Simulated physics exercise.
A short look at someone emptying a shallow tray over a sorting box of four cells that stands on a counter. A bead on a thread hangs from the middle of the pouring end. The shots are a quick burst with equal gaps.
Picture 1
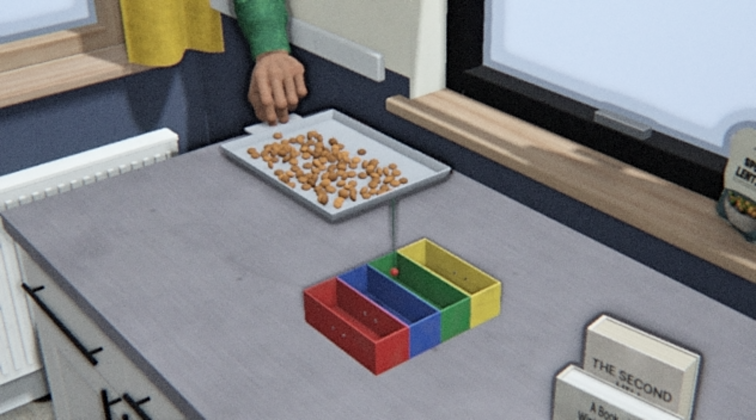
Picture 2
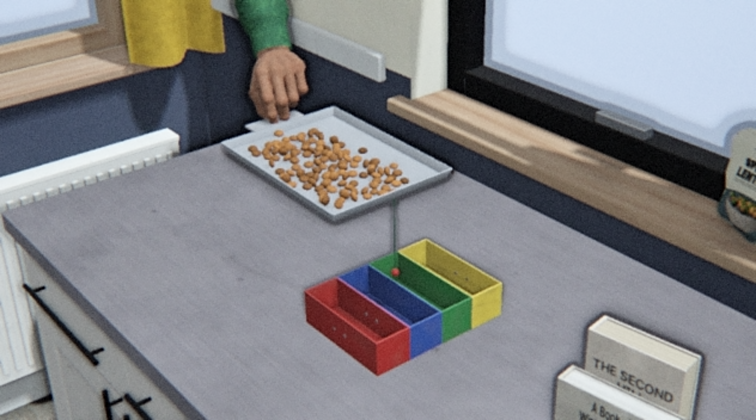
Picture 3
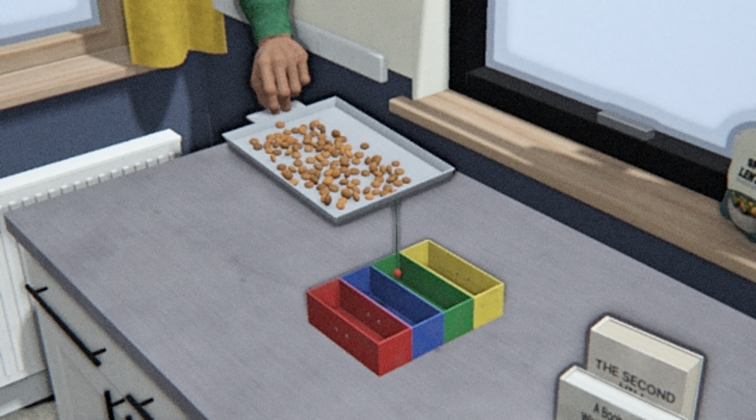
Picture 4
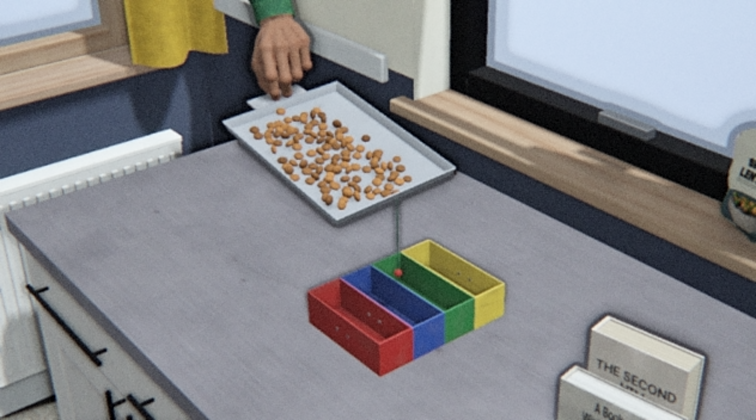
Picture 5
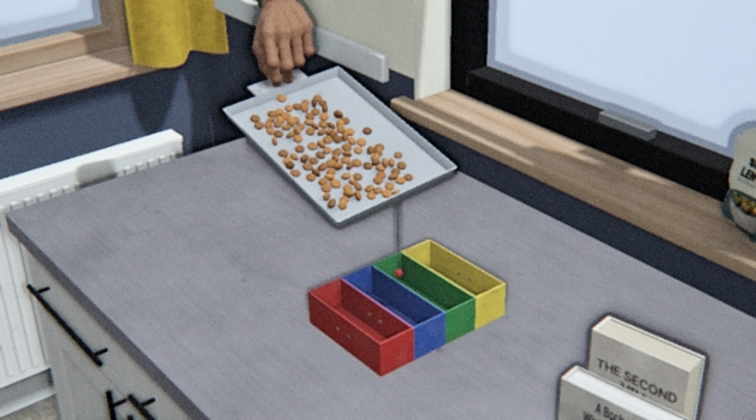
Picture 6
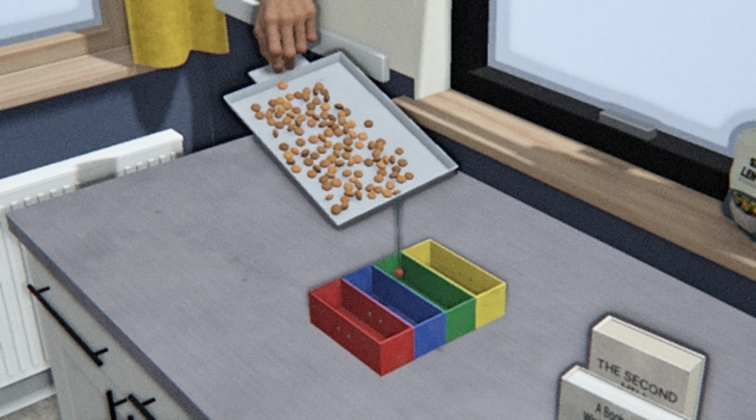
A shallow tray of small brown pieces tilted steadily as a hand raised its far end, its near left corner dipping lowest, while the pieces barely shifted above a red, blue, green and yellow box.
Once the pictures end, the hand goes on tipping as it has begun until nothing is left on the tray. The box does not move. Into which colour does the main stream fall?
It favours the red compartment.
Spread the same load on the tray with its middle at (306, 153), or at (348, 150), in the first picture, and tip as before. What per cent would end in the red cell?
About 40 and 30 per cent.
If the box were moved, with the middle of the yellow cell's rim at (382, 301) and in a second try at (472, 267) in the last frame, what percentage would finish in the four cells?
Roughly 80 per cent, and 70 per cent.
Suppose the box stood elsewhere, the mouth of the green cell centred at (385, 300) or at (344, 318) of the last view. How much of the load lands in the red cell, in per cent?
About 10 and 0 per cent.
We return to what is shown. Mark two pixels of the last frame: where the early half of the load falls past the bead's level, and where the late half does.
First near (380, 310), later near (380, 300).
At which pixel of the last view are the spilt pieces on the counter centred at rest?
Roughly at (356, 392).
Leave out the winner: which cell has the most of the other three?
The runner-up: The cell in blue.
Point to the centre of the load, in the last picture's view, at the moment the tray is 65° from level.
Roughly at (362, 187).
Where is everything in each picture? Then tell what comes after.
In the first frame, corners of the pouring end (333, 211) and (445, 168), level; middle of the load (322, 168), bits of cat kibble; bead on its thread (394, 272); red cell (392, 348); blue cell (424, 332); green cell (456, 317); yellow cell (485, 302).
In the second frame, corners of the pouring end (334, 212) and (446, 168), level; middle of the load (323, 167).
In the third frame, corners of the pouring end (336, 214) and (449, 168), tipped barely, lowest at the left corner; middle of the load (325, 163).
In the fourth frame, corners of the pouring end (338, 216) and (450, 167), tipped a little, lowest at the left corner; middle of the load (326, 157).
In the fifth frame, corners of the pouring end (339, 218) and (451, 166), tipped clearly, lowest at the left corner; middle of the load (327, 151).
In the sixth frame, corners of the pouring end (339, 220) and (452, 165), tipped clearly, lowest at the left corner; middle of the load (328, 145), just a few on the move; red cell (397, 349); blue cell (429, 333); green cell (460, 318); yellow cell (490, 303).
Just after the last frame, tray tipped steeply; almost all on the tray; just a few falling or outside the box.
A moment on, tray tipped past a quarter turn; just a few on the tray; roughly a third in the red cell; roughly a quarter in the blue cell; about a tenth in the green cell; roughly a third falling or outside the box.
Further on, tray tipped past a quarter turn; roughly half in the red cell; roughly a quarter in the blue cell; about a tenth in the green cell; just a few in the yellow cell; roughly a quarter falling or outside the box.
When it is over, tray tipped past a quarter turn; roughly half in the red cell; roughly a quarter in the blue cell; about a tenth in the green cell; just a few in the yellow cell; roughly a quarter outside the box.
